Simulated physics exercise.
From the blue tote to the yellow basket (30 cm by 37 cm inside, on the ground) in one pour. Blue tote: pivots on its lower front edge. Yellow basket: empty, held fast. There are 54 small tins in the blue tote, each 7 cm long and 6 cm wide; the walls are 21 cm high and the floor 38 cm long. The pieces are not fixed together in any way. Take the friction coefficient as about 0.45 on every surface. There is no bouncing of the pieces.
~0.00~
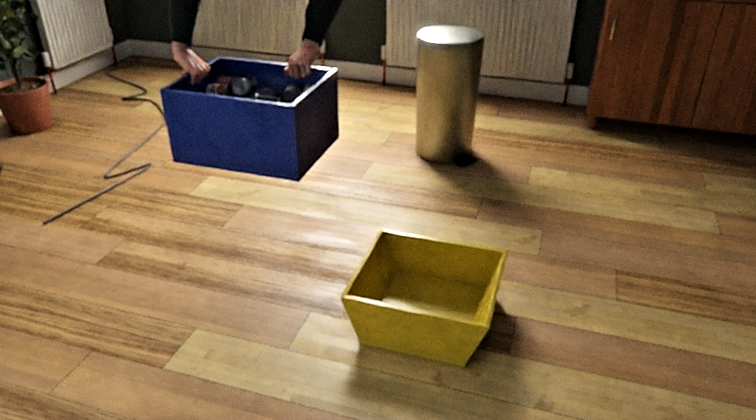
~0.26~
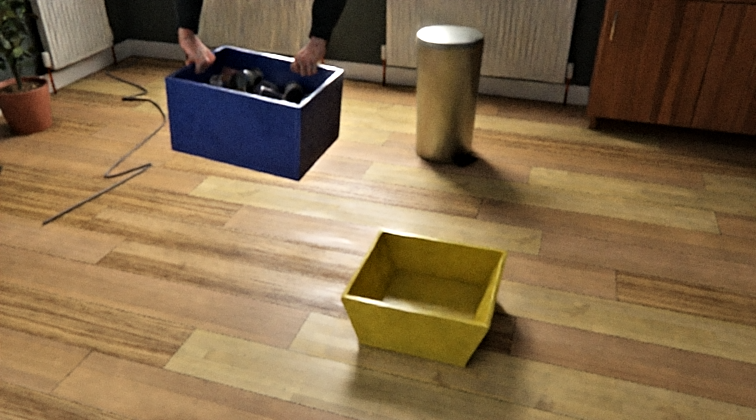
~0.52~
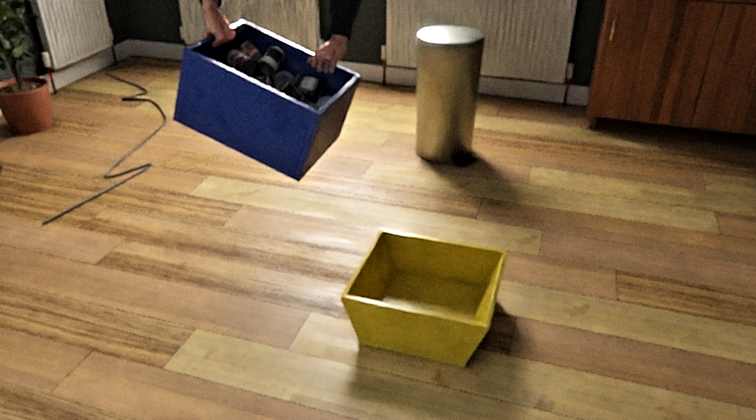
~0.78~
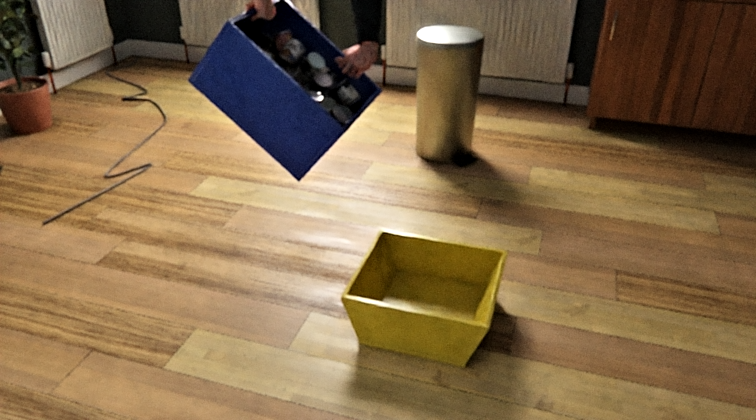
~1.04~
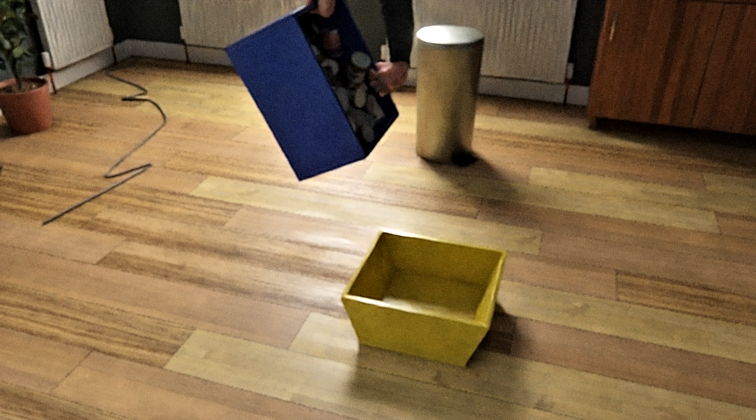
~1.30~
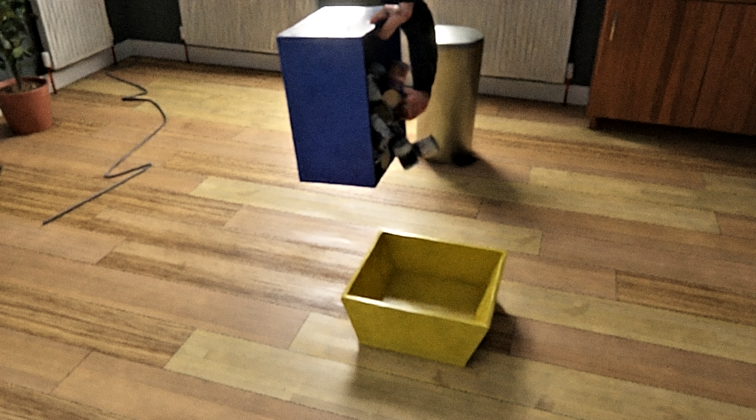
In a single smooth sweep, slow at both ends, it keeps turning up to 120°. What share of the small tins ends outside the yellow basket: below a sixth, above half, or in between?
Once things settle, below a sixth of them sit outside the yellow basket.
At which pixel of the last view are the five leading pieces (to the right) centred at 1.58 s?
Near (465, 256).
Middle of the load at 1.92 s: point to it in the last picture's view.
Estimated middle - around (434, 260).
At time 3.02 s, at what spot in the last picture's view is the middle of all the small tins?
(435, 293).
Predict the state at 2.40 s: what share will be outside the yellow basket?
I'd put it near 0 in a hundred by then.
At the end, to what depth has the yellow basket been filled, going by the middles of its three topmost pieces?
Some 13 cm.
After 1.58 s, tilt 105°; 41 still in the blue tote, 2 in the yellow basket and 11 in the air.
After 1.92 s, tilt 119°; 14 still in the blue tote, 26 in the yellow basket and 14 in the air.
After 2.40 s, tilt 120°; 50 in the yellow basket, 1 outside the yellow basket and 3 in the air.
Outcome (at 3.02 s), 53 in the yellow basket and 1 outside the yellow basket. Asked share, 1 of 54, 2 per cent.
